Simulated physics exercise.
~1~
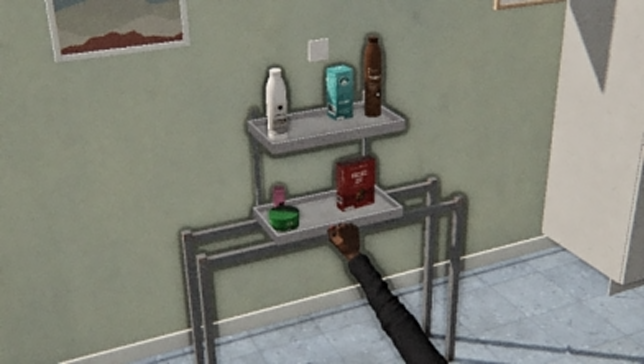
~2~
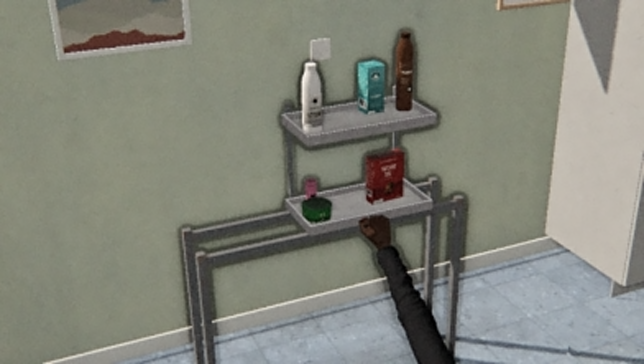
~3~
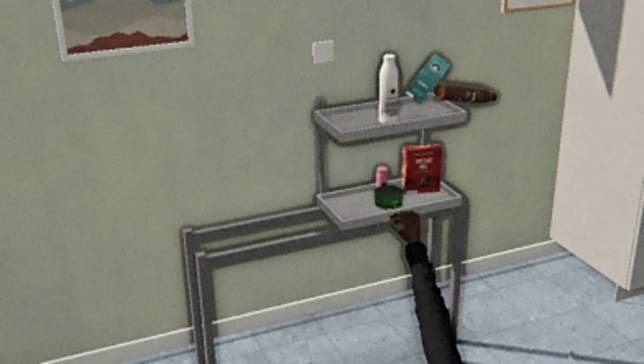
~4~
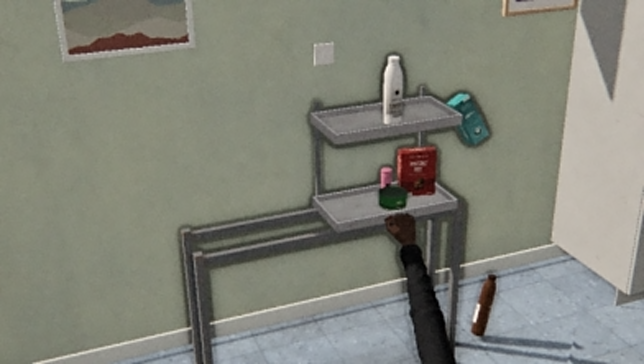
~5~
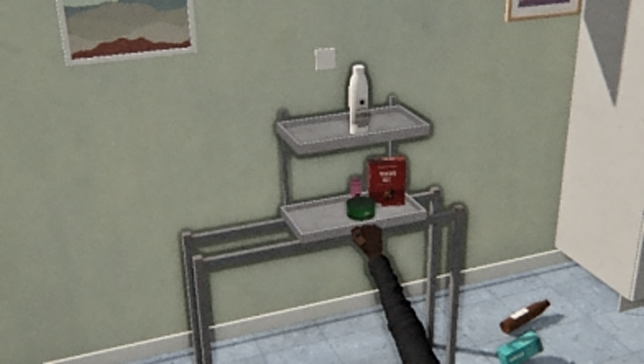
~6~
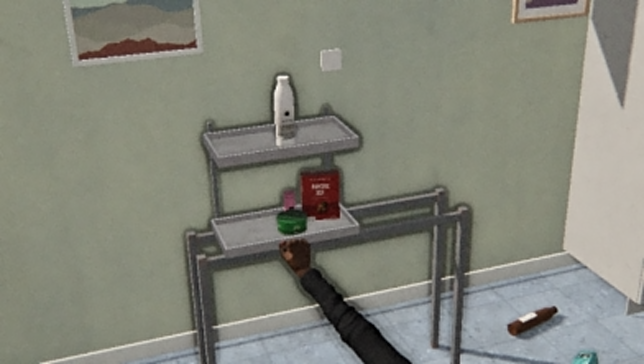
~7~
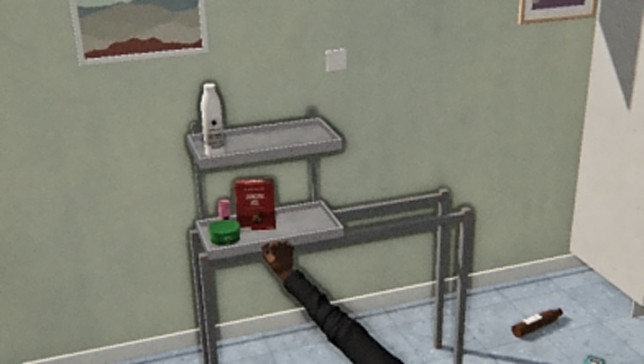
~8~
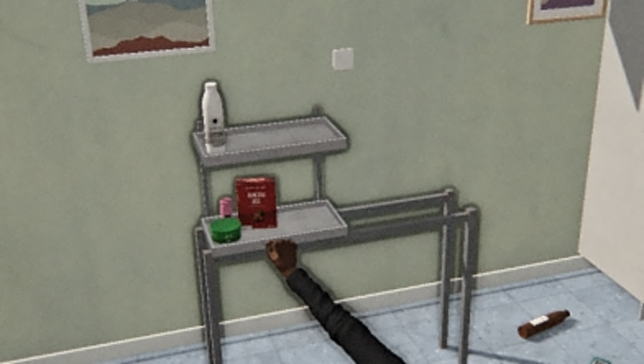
A grey two-level rack tray on a metal frame stands against a green wall, seen from slightly above, with a dark-sleeved arm reaching to its lower shelf. A white bottle, a turquoise carton and a brown bottle stand on top, with a small pink item, a green tub and a red packet below. The tray slides right with the hand, and the brown bottle and carton tip over the right end and drop to the tiled floor. The tray then travels back left and stops. The white bottle and red packet still stand aboard, beside the tub and pink item.
